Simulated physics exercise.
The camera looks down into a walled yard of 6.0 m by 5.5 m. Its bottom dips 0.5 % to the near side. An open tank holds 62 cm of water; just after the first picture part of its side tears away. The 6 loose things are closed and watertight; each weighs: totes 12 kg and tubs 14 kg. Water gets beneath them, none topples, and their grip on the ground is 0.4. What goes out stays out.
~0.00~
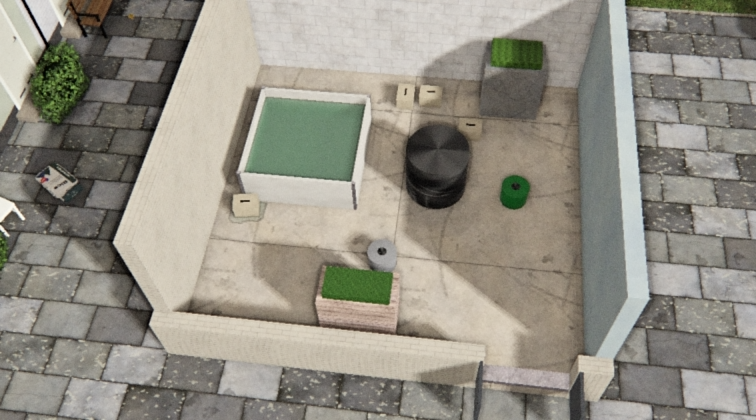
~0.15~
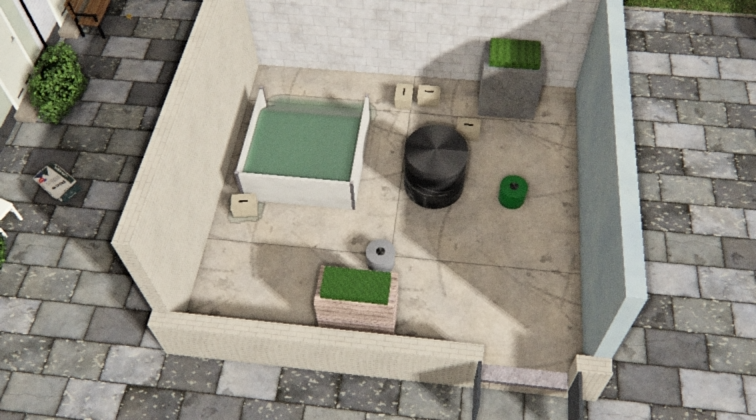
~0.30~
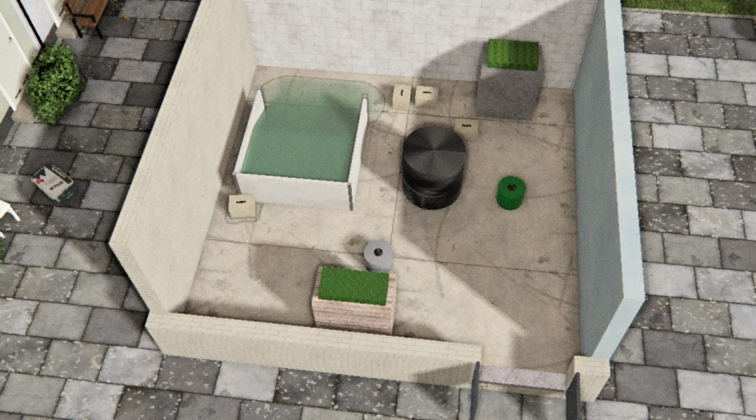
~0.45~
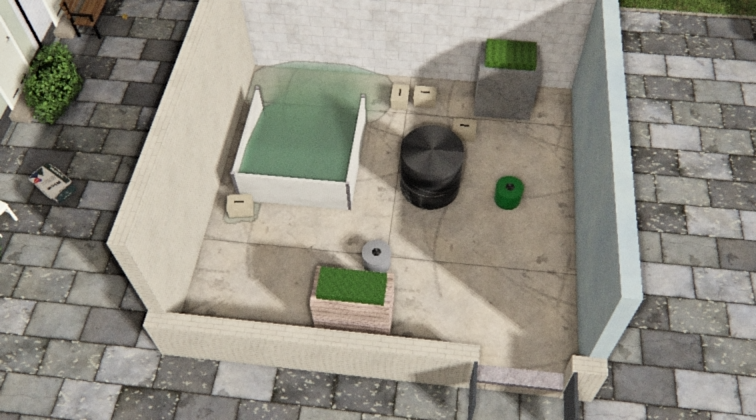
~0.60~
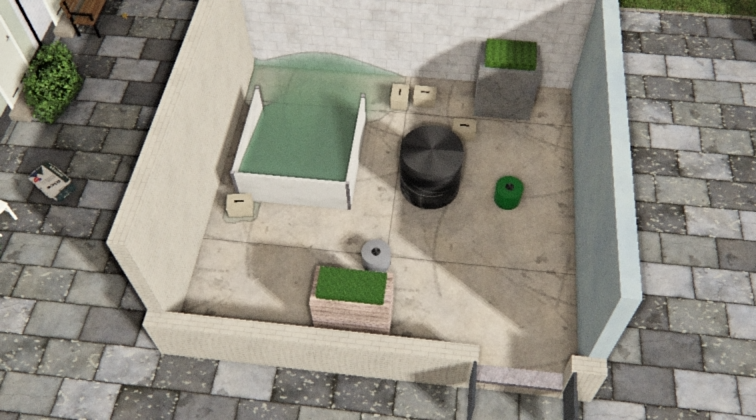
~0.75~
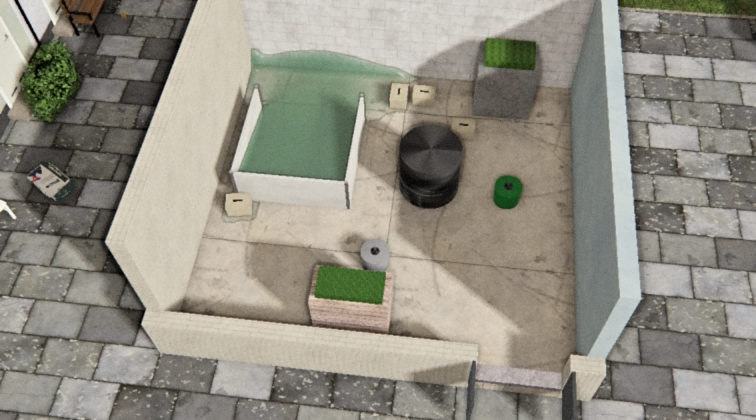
The clip shows a walled yard from above, with a white tank of green water, a dark round tub and scattered containers; the tank's far side opens and water spreads toward the back wall while the containers stay put.
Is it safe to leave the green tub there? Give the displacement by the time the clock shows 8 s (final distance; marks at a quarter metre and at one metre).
Green tub ends far away.
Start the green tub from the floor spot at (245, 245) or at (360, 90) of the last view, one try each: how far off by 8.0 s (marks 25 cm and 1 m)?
In turn: It holds its place; it travels far.
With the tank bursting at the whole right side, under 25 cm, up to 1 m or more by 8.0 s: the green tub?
In that case the green tub slides a little.
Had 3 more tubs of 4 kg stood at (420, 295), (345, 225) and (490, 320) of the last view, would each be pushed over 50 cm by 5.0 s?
In turn: Less, under, short of it.
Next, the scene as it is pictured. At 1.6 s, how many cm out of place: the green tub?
Roughly 0 cm by then.
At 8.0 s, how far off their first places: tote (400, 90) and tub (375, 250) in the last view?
In turn: 140 cm, 0 cm.
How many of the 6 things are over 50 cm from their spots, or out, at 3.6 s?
5 of them.
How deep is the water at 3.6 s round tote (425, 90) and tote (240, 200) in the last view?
About 8 and 2 cm.
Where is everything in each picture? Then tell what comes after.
In the first frame, the green tub at (516, 186), on the bottom; water covers 3.2 m2; 0 of 6 have shifted.
In the second frame, the green tub at (514, 186) rests on the ground; 4.2 m2 under water; 0 of 6 have shifted.
In the third frame, the green tub at (512, 187), on the bottom; water covers 5.3 m2; 0 of 6 have shifted.
In the fourth frame, the green tub at (510, 187), on the bottom; water covers 6.2 m2; 0 of 6 have shifted.
In the fifth frame, the green tub at (510, 187), on the bottom; water covers 6.4 m2; 0 of 6 have shifted.
In the sixth frame, the green tub at (509, 186) rests on the ground; water covers 6.5 m2; 0 of 6 have shifted.
After 1.6 s the green tub is near (509, 186), 0.0 m from its start, aground; 0 of 6 are out; 0 afloat.
After 3.6 s the green tub is near (525, 212), 0.5 m from its start, aground; 0 of 6 are out; 0 afloat.
After 5.6 s the green tub is near (522, 269), 1.5 m from its start, aground; 0 of 6 are out; 0 afloat.
After 8.0 s the green tub is near (516, 275), 1.6 m from its start, aground; 0 of 6 are out; 0 afloat.
